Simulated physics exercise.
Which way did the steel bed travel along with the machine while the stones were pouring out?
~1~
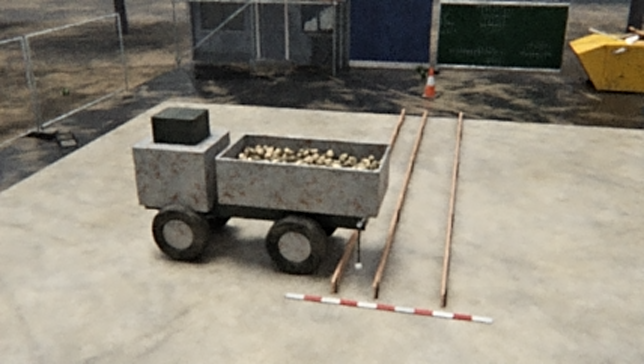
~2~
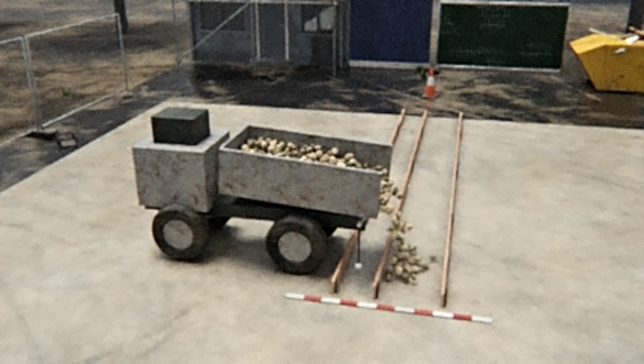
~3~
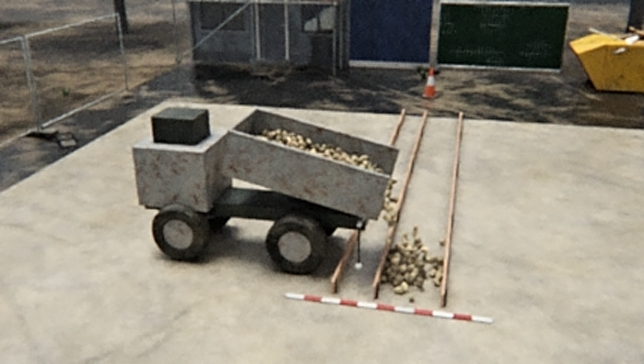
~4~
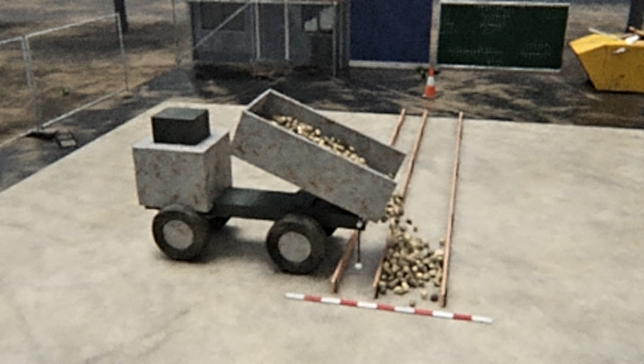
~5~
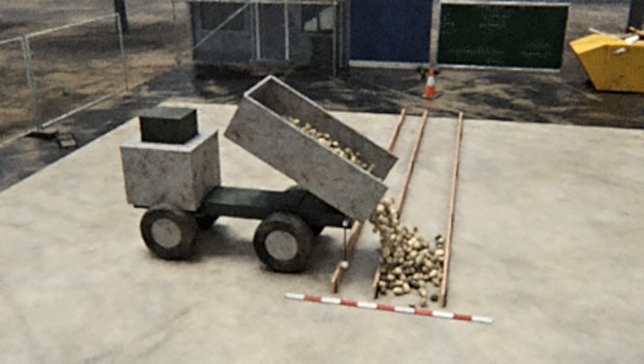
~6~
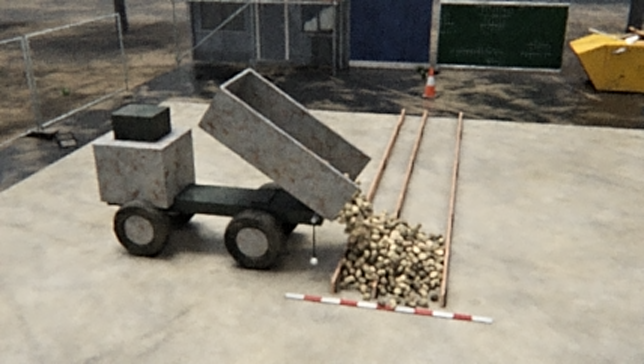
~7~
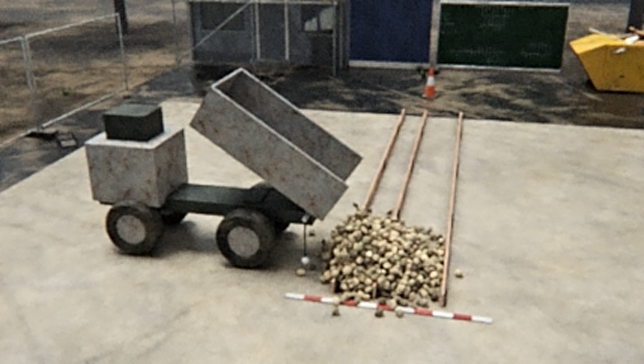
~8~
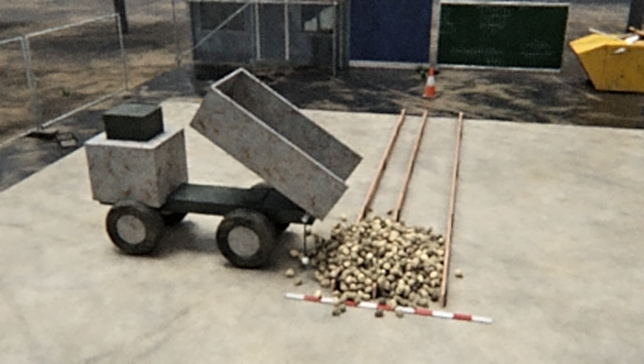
It travelled to the left, away from the growing heap of stones.
